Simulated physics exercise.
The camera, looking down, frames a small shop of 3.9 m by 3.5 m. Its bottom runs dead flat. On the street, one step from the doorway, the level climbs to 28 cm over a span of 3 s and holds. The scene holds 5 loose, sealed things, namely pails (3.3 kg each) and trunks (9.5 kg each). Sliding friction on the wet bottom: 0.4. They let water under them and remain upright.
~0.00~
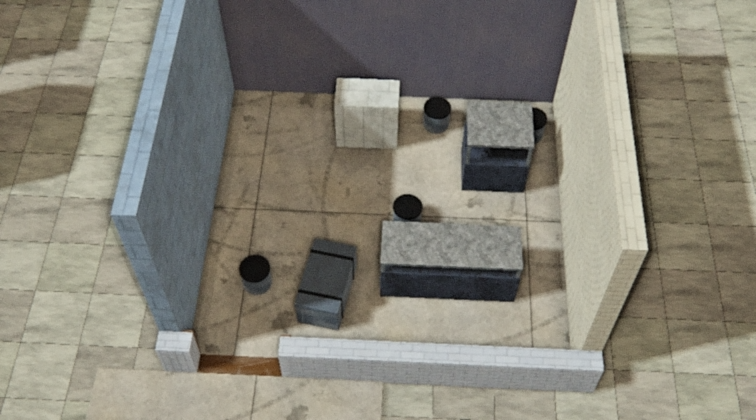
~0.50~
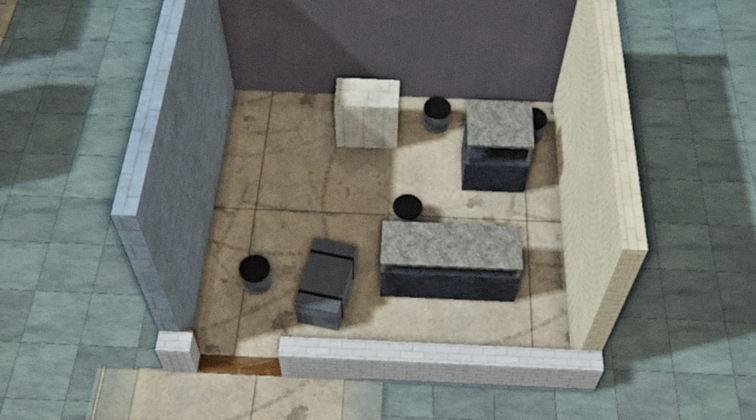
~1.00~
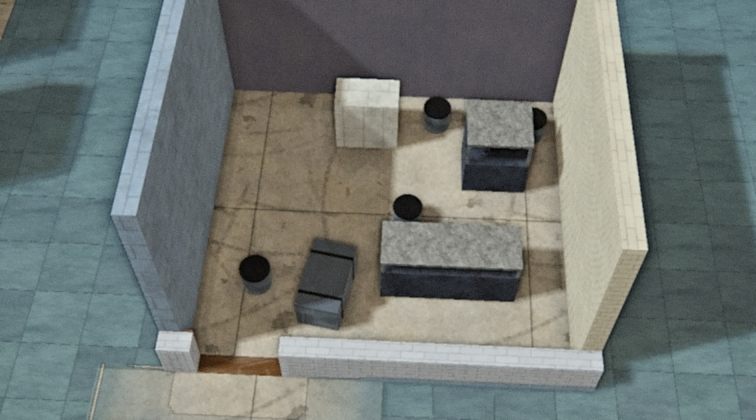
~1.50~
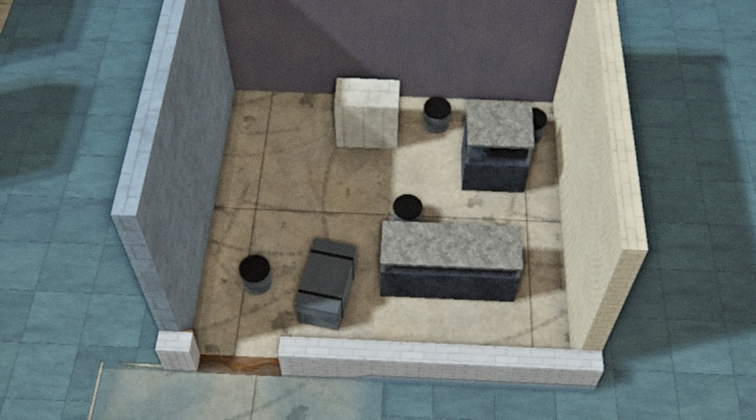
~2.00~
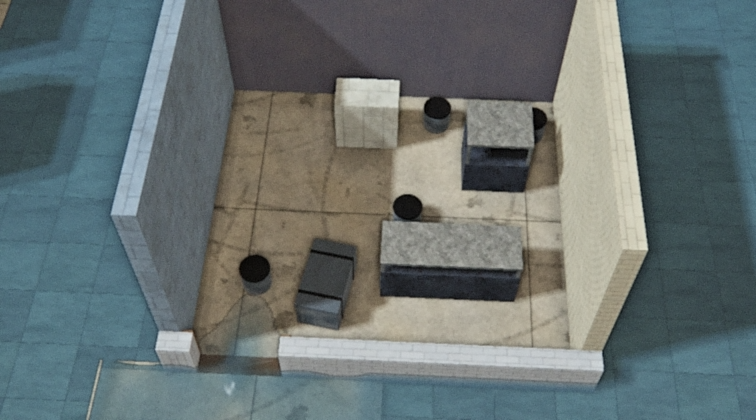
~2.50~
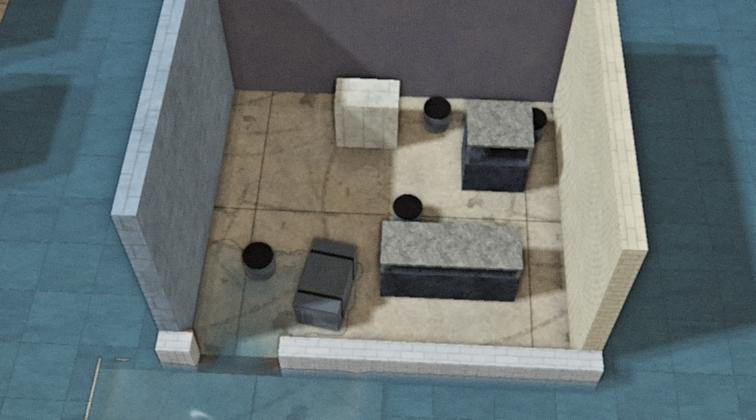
At first, a small open-topped room with dark round pails, blocky trunks and counters stands on dry paving. Bluish water then covers the ground outside, deepening in colour and creeping over the doorstep. Finally it spreads through the doorway onto the floor, and the nearest pail shifts slightly.
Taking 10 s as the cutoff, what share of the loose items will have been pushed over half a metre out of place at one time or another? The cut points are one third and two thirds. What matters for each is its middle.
The shifted amount is moderate, between a third and two thirds.
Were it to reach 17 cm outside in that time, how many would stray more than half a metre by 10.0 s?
Then it comes to 3.
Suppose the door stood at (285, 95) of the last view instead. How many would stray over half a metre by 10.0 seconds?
In that case the number is 3.
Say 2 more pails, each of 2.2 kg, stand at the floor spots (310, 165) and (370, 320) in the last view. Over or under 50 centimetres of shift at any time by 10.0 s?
Well, the first one tops the mark, and the second stays under the mark.
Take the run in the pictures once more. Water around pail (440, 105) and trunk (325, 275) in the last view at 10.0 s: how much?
Some 6 cm at the first, some 4 cm at the second.
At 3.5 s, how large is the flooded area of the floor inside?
Somewhere about 5.0 m2, give or take.
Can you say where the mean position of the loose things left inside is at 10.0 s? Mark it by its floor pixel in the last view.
I'd put it close to (441, 293) in the last view.
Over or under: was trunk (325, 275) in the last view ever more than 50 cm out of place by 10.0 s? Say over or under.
That one comes out within the limit.
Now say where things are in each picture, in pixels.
In the first picture, a pail at (254, 268), on the bottom; a pail at (408, 206) rests on the ground; water covers 0.0 m2; 0 of 5 have shifted.
In the second picture, a pail at (254, 268), on the bottom; a pail at (408, 206) rests on the ground; water covers 0.0 m2; 0 of 5 have shifted.
In the third picture, a pail at (254, 268) rests on the ground; a pail at (408, 206), on the bottom; water covers 0.0 m2; 0 of 5 have shifted.
In the fourth picture, a pail at (254, 268) rests on the ground; a pail at (408, 206), on the bottom; 0.0 m2 under water; 0 of 5 have shifted.
In the fifth picture, a pail at (254, 268), on the bottom; a pail at (408, 206) rests on the ground; 0.4 m2 under water; 0 of 5 have shifted.
In the sixth picture, a pail at (258, 255) rests on the ground, 16 cm from its start; a pail at (408, 206), on the bottom; water covers 1.3 m2; 1 of 5 have shifted.
After 3.5 s 1 of 5 are over 50 cm from their spots; 0 afloat.
After 4.5 s 1 of 5 are over 50 cm from their spots; 1 afloat.
After 7.0 s 3 of 5 are over 50 cm from their spots; 2 afloat.
After 10.0 s 3 of 5 are over 50 cm from their spots, and 3 have been at some point; 4 afloat.
